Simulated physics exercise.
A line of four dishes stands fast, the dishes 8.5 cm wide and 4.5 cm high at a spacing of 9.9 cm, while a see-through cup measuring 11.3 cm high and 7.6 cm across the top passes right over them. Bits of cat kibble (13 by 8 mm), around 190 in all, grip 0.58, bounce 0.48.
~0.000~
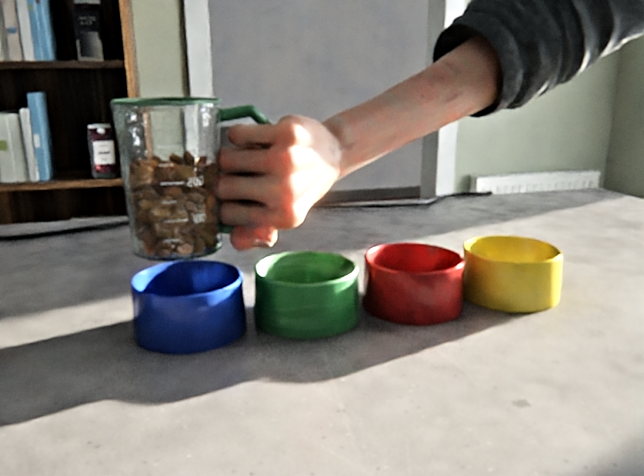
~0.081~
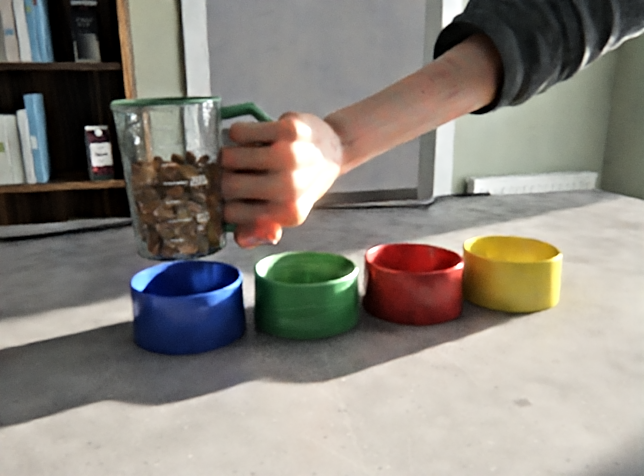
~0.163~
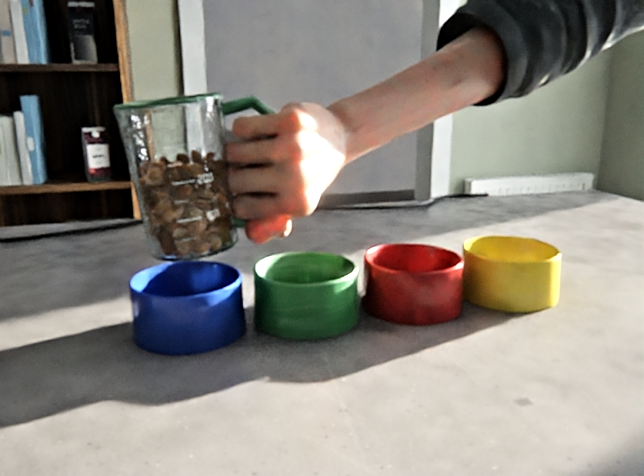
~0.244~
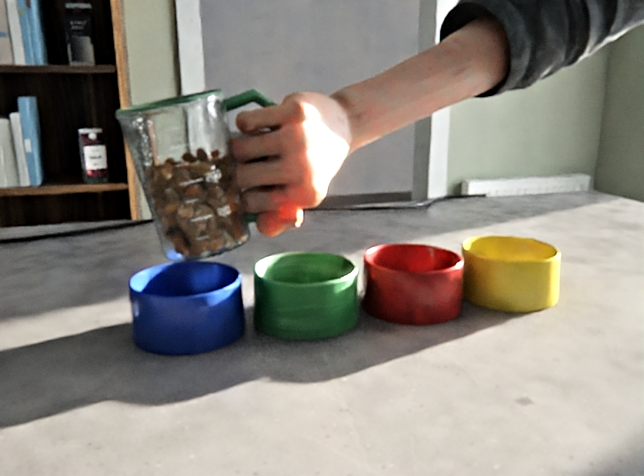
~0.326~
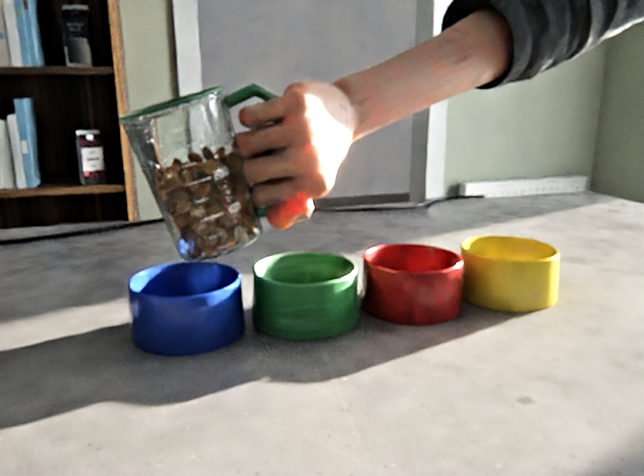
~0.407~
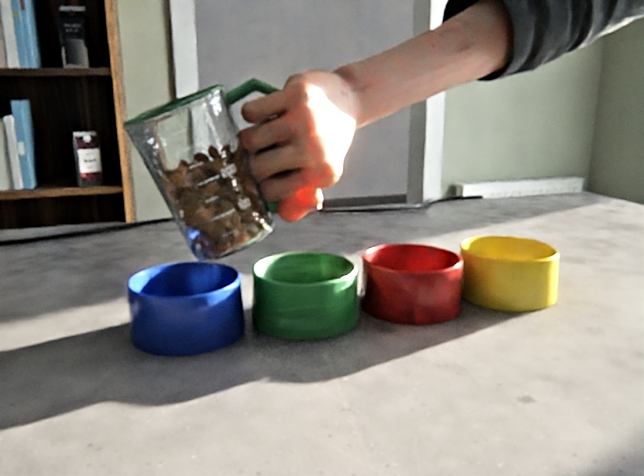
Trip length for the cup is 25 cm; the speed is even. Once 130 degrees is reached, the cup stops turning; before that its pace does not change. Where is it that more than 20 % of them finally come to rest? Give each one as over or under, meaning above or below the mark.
Red: Under, blue: Under, green: Over, yellow: Under, counter: Under.
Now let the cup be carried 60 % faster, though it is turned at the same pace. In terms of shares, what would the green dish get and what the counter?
Green: 0; counter: 10.
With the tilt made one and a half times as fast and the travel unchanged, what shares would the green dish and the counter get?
Green 50; counter 30.
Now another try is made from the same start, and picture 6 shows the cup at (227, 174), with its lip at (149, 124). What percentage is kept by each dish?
Kept per dish: Red = 90, blue = 0, green = 0, yellow = 0.
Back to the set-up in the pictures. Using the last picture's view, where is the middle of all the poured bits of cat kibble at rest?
(311, 287).
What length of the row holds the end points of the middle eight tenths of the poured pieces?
Some 5 centimetres.
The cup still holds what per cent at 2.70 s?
About 0 percent of the load.
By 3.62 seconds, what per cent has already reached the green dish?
It works out to some 90 per cent.
After 1.79 s, tilt 102 degrees; cup holds 100 %.
After 2.70 s, tilt 130 degrees; cup holds 0 %, green 90 %.
Then, at 3.62 s, tilt 130 degrees; cup holds 0 %, green 90 %.
By 3.9 s all is still; red 0 %, blue 0 %, green 90 %, yellow 0 %, counter 5 %.
